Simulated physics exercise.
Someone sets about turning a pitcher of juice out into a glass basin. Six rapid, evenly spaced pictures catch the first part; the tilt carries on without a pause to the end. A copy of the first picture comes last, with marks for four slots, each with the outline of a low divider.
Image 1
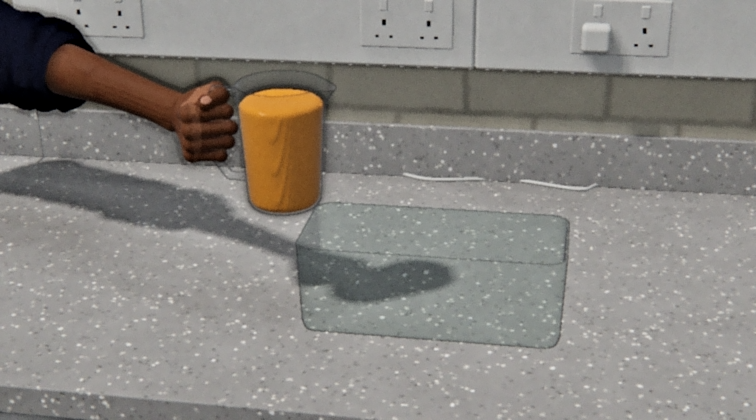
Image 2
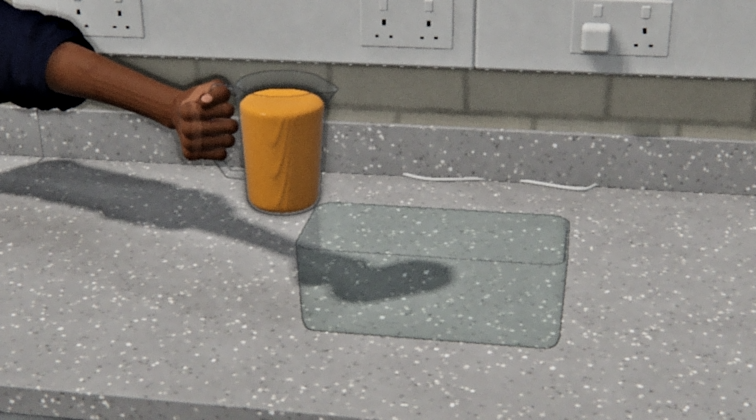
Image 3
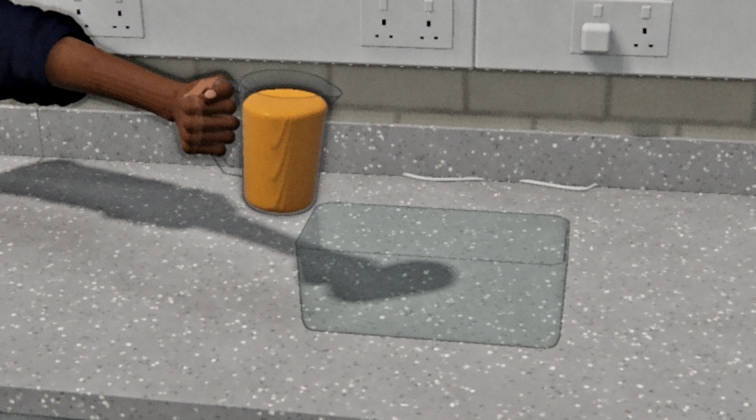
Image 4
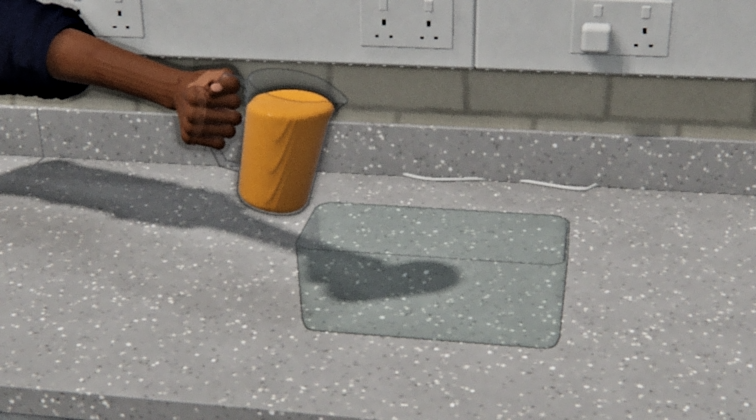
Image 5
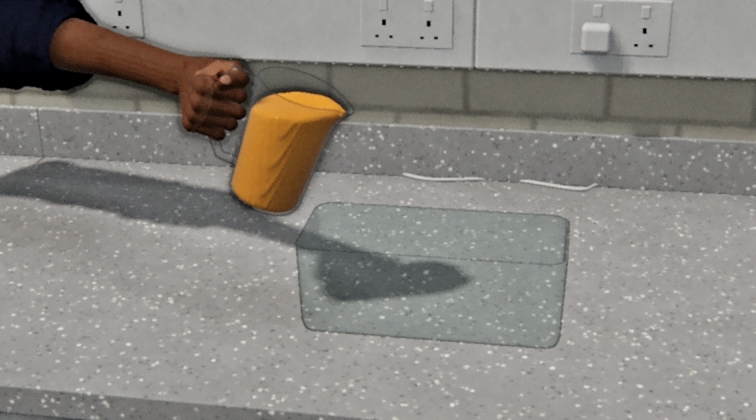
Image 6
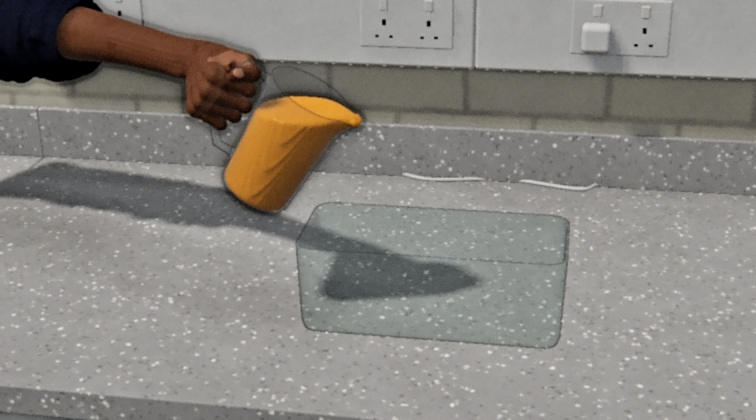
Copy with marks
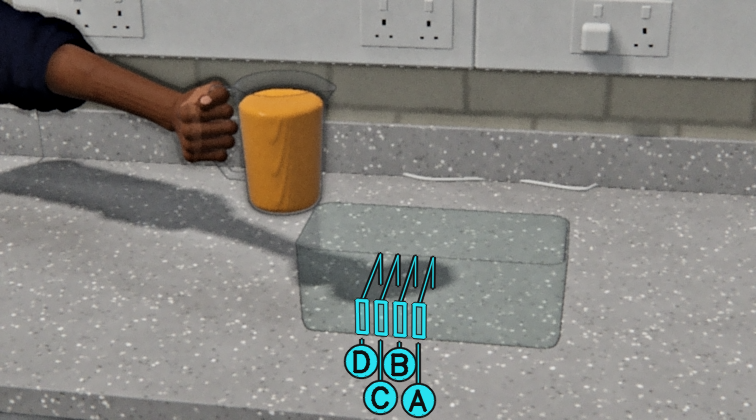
A hand tilts a pitcher of orange juice rightward until the juice reaches over its lip.
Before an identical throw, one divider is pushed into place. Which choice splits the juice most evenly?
Go for B.
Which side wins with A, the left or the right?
The left one.
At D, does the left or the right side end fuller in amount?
More ends on the right.
In cyan, A at (418, 344); B at (399, 342); C at (380, 341); D at (361, 339).
For place A, about 79 % ends left of the wall and 18 % right of it; 3 % is lost outside.
For place B, about 48 % ends left of the wall and 52 % right of it.
For place C, about 11 % ends left of the wall and 89 % right of it.
For place D, about 3 % ends left of the wall and 97 % right of it.
